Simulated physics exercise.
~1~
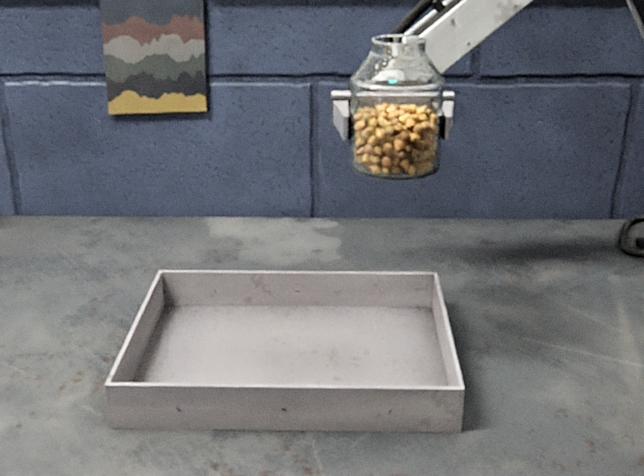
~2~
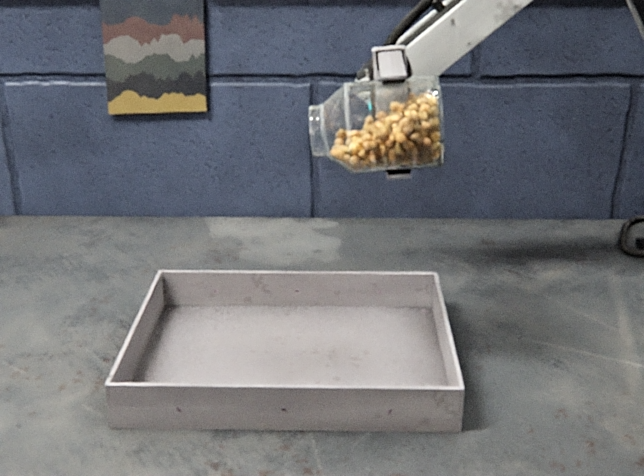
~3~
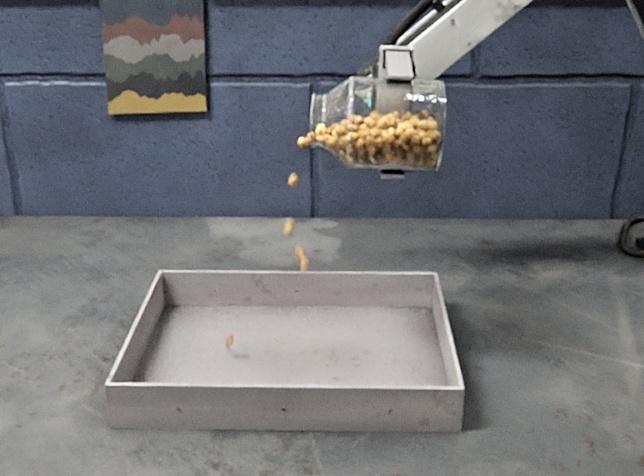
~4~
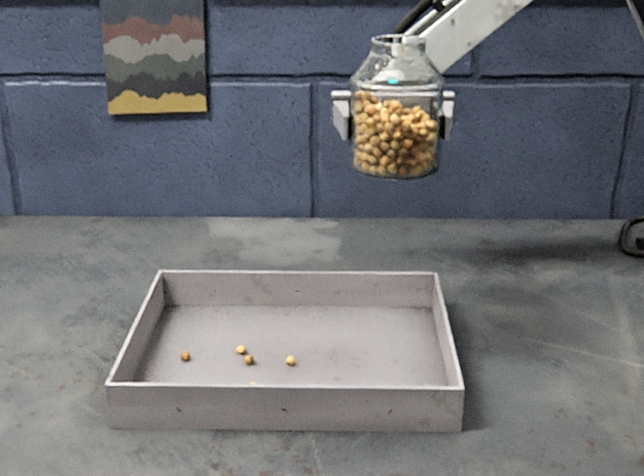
To begin with, a mechanical arm holds an upright clear jar of dried chickpeas above an empty, shallow grey tray on a table, with a blue block wall behind. The arm tips the jar onto its side, its mouth pointing left, and the chickpeas spread along its length. Some then slide into the neck, and a few spill out and drop towards the tray. The arm turns the jar upright again, with most of its load still inside. At the end, a few chickpeas lie scattered in the tray, which has stayed in place throughout.
